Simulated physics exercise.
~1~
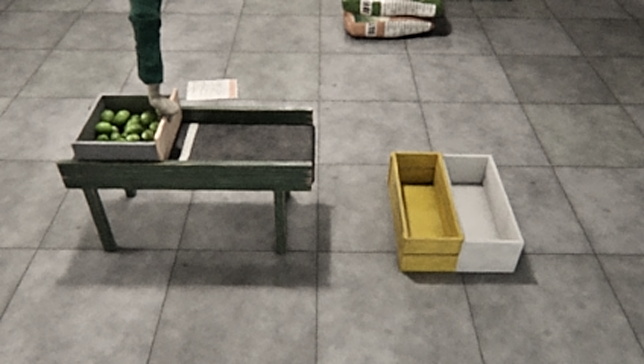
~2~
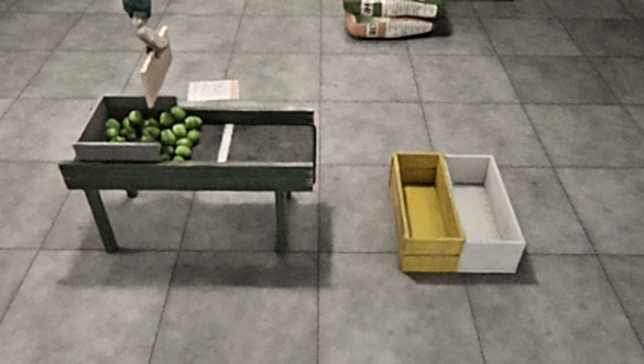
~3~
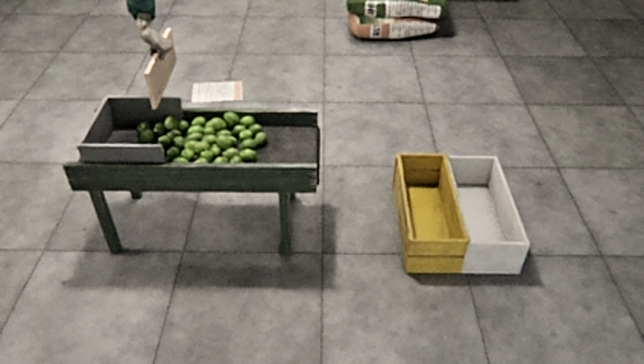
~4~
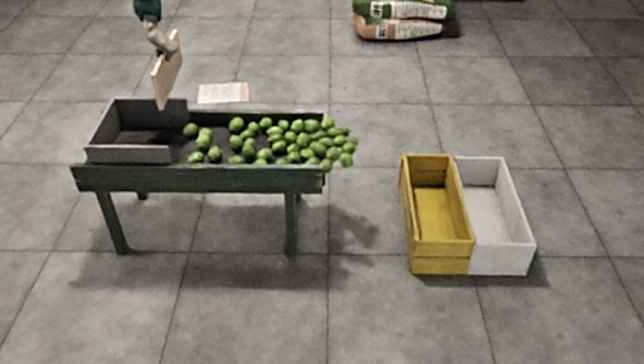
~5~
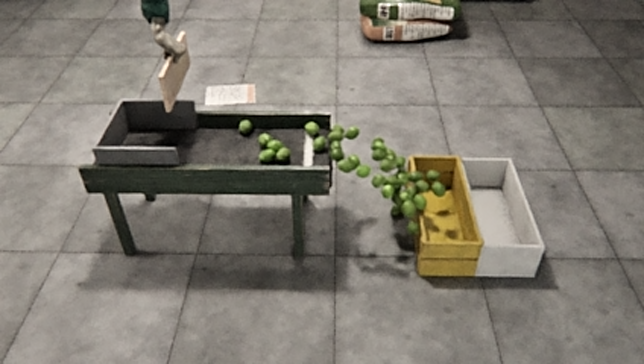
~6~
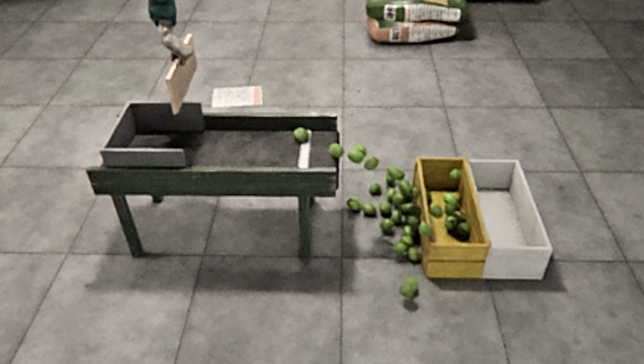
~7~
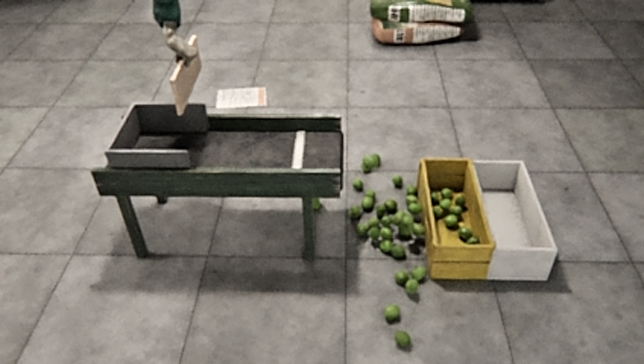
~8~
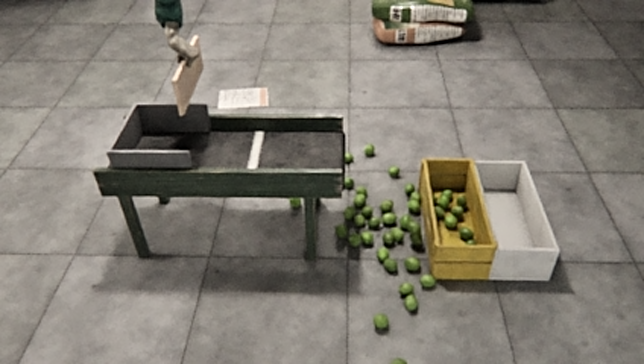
A gloved hand lifts the gate of a grey pen, and green limes ride the belt rightward and spill off its end; some land in the yellow bin, but most scatter on the tiled floor short of it, leaving the white bin empty.
